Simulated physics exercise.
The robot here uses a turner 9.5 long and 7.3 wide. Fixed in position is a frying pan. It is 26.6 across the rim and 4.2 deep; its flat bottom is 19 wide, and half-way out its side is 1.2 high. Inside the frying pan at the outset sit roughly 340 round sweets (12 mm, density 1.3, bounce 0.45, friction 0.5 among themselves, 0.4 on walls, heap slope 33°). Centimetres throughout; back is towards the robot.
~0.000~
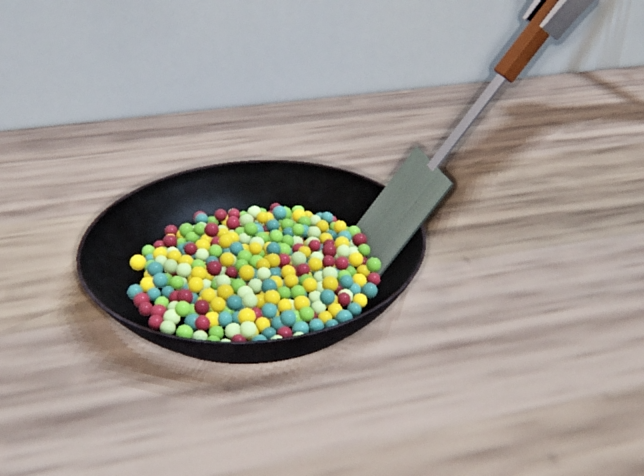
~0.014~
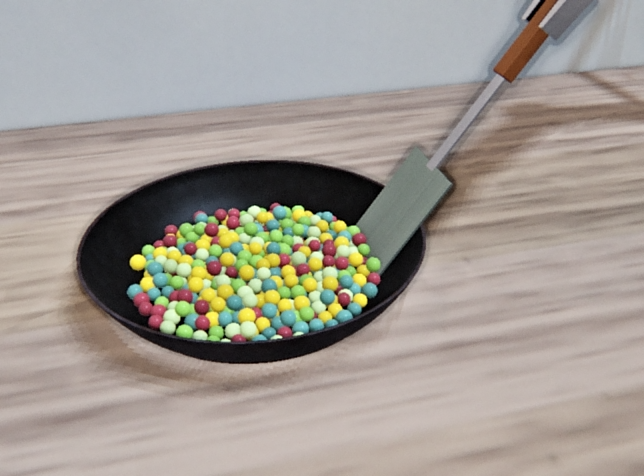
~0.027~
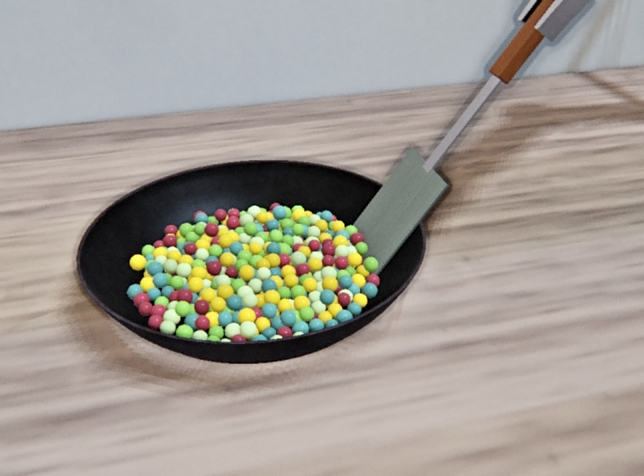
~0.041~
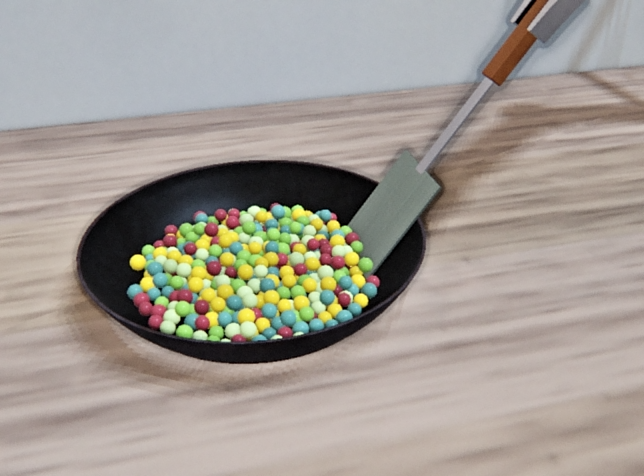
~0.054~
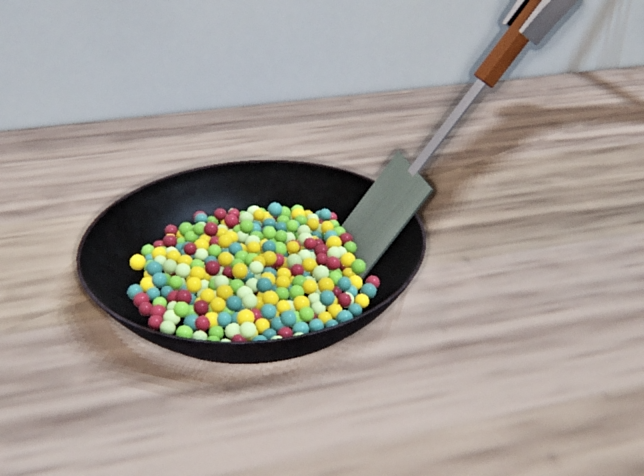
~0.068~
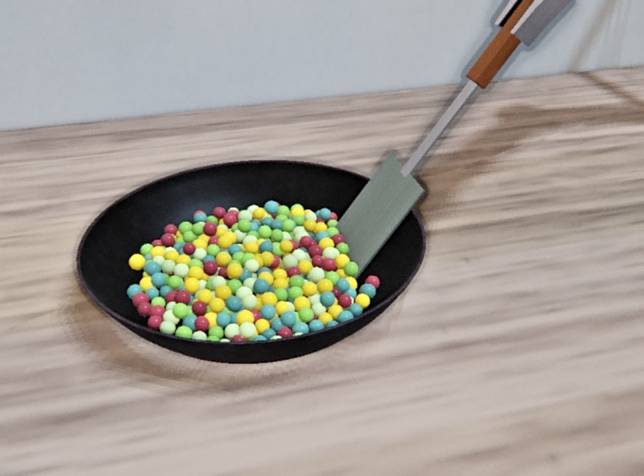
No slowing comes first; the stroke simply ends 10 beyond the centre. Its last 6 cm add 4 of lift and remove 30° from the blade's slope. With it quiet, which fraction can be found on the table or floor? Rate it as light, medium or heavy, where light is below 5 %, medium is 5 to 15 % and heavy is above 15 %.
Rating: Medium.
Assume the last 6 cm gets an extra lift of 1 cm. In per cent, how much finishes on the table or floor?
About 5 %.
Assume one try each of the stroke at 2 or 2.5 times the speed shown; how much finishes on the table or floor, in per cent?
Estimates in order: 20 per cent, 20 per cent.
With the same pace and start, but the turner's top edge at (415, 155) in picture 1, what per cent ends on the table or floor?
I'd estimate close to 10 per cent.
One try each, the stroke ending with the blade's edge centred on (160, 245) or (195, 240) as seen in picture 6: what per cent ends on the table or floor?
Estimates, in order: 0 % and 0 %.
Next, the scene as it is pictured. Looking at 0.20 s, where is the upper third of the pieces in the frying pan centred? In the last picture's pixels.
I'd put it close to (232, 258) in the last picture.
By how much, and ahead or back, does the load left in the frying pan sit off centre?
Offset: About 4.0 cm, ahead.
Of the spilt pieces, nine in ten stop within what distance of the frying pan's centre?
That distance is around 30 cm.
By 0.20 s, sloping 53°, highest piece 4 above the table; 344 in the frying pan.
By 0.34 s, sloping 44°, highest piece 6 above the table; 344 in the frying pan.
By 0.60 s, sloping 23°, highest piece 5 above the table; 310 in the frying pan, 33 on the table or floor, 1 on the blade or in flight.
By 1.65 s, sloping 23°, highest piece 4 above the table; 310 in the frying pan, 34 on the table or floor.
Final count, 310 in the frying pan, 34 on the table or floor. That is 10 % on the table or floor.
